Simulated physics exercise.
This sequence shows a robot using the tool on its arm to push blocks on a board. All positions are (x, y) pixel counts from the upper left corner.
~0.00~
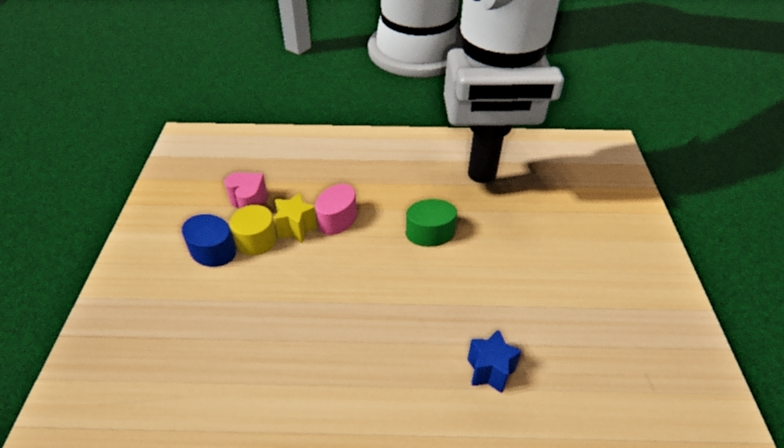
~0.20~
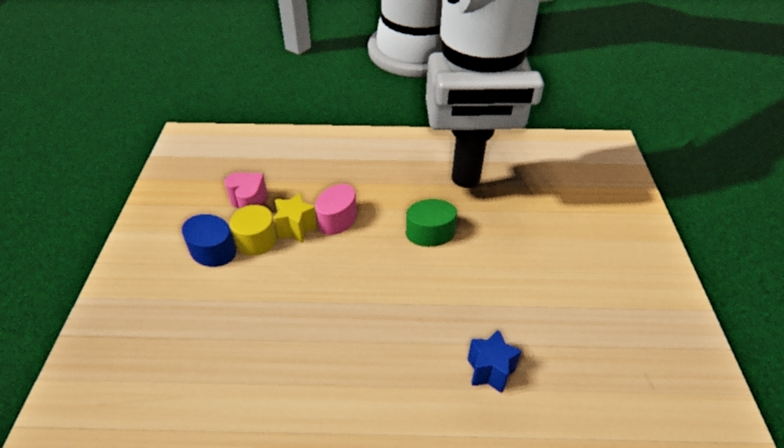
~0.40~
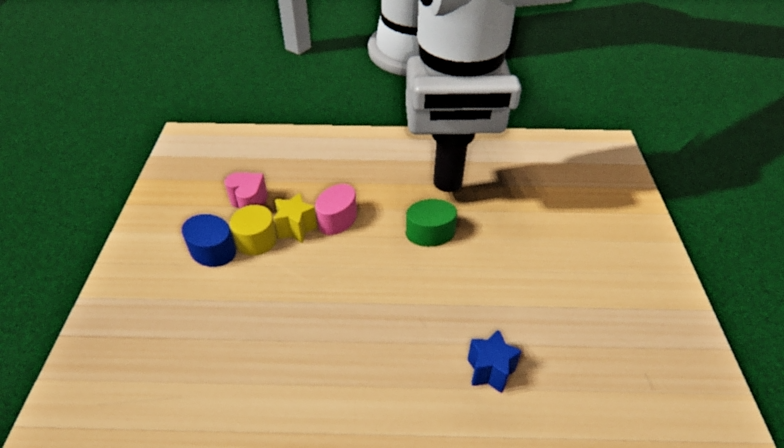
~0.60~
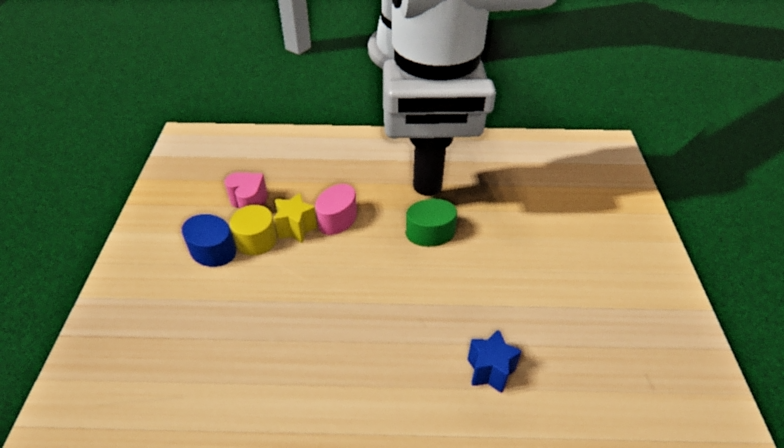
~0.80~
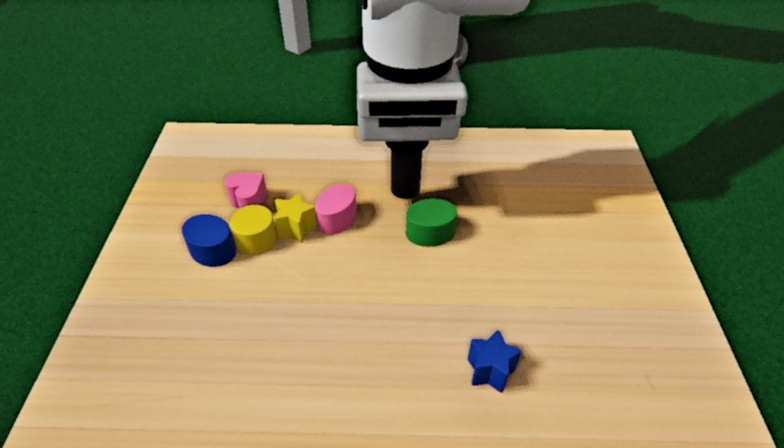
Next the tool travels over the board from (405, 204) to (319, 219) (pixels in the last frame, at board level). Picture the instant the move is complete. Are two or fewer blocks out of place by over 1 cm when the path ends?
I expect not.
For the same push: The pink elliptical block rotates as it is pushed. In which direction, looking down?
In a top view, it turns counterclockwise.
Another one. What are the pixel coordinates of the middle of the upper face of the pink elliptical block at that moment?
I'd place it at (295, 217), taking the centre of its top.
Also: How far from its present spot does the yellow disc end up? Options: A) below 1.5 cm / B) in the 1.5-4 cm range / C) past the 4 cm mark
My pick is B.
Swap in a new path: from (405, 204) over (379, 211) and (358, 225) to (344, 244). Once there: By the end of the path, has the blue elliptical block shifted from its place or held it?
Somewhere new.
The first path, step by step. Halfway along, tool (360, 197); yellow disc (247, 220); yellow star block (289, 211), turned 15° clockwise; pink elliptical block (327, 202), turned 15° anticlockwise.
At the end, tool (318, 204); blue elliptical block (180, 233); yellow disc (227, 228); yellow star block (261, 235), turned 20° clockwise; pink elliptical block (295, 217), turned 70° anticlockwise.
